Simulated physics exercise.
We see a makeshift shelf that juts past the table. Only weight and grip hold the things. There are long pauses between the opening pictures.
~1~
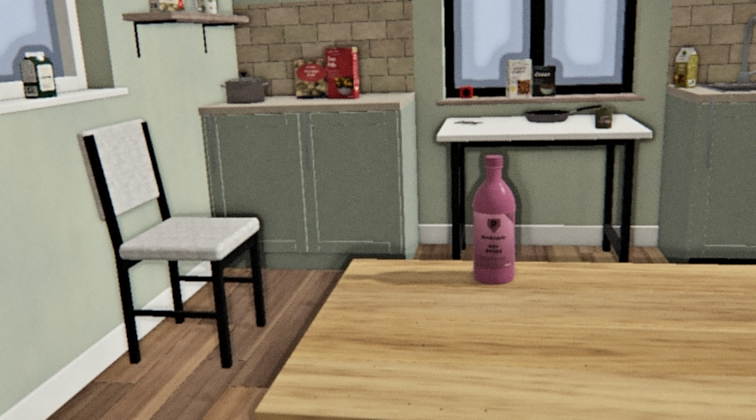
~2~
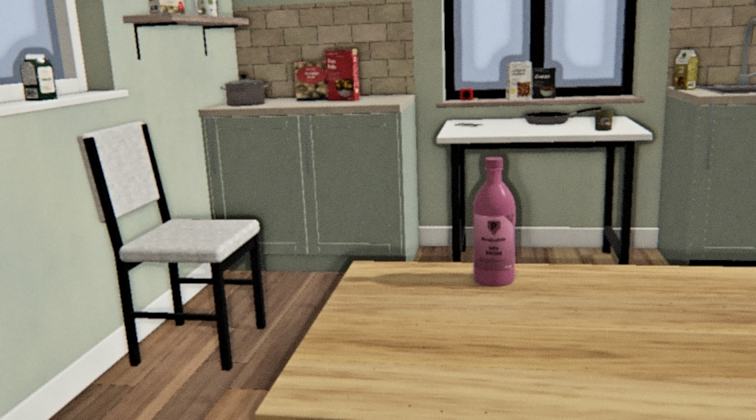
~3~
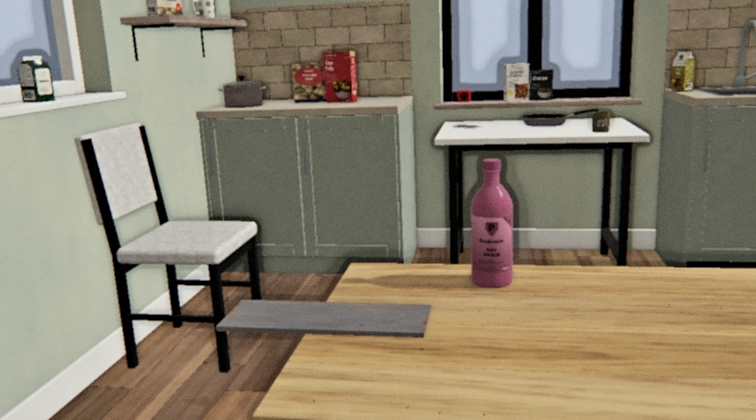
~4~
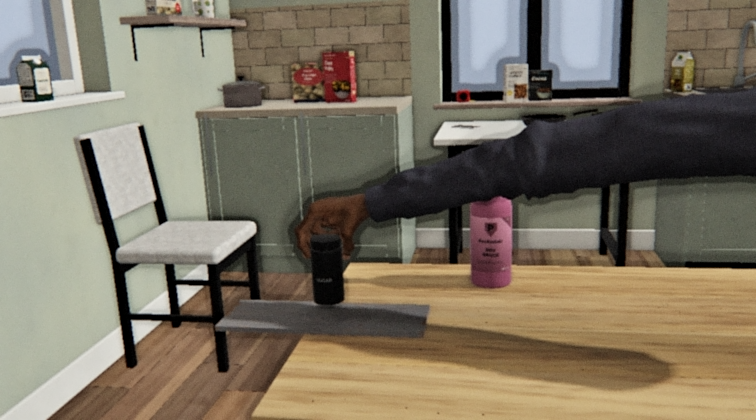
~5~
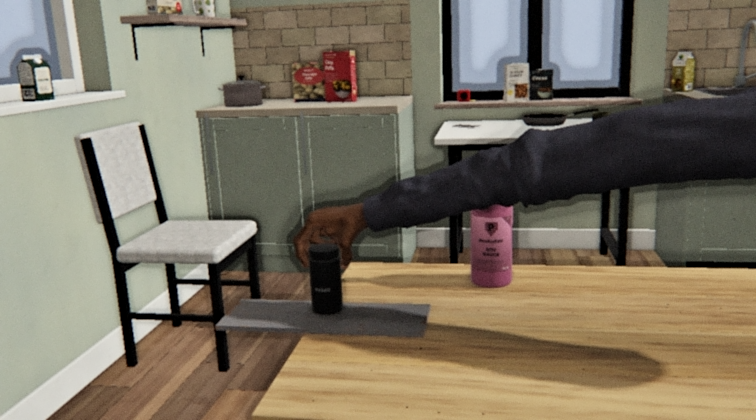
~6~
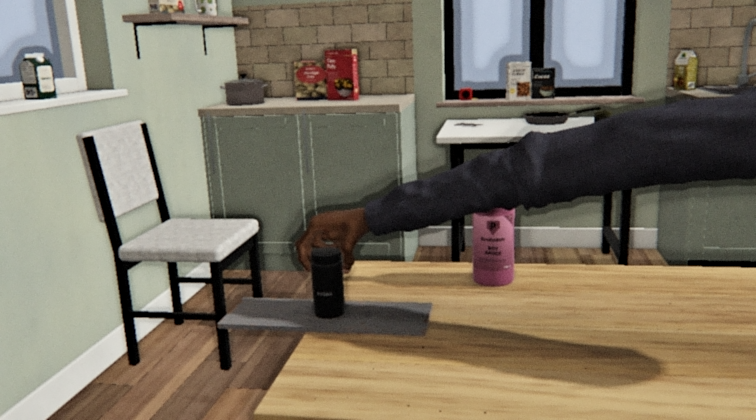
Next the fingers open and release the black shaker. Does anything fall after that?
In the end the plank keeps its balance.
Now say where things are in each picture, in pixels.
In the first picture, the last thing is not in view yet; pink bottle (494, 219).
In the second picture, the last thing is not in view yet; pink bottle (494, 221).
In the third picture, the last thing is not in view yet; pink bottle (492, 222).
The fourth picture shows on its way; black shaker (328, 269); pink bottle (491, 223).
The fifth picture shows on its way; black shaker (326, 278); pink bottle (491, 222).
The sixth picture shows set down, still held; black shaker (328, 283); pink bottle (493, 221).
Then, 0.60 s later than the last frame, all is still.
Then, 1.30 s later than the last frame, black shaker resting near (328, 283).
When it is over, all 3 as before. End places, in pixels of the last picture, black shaker near (328, 283). The plank stays on the table.
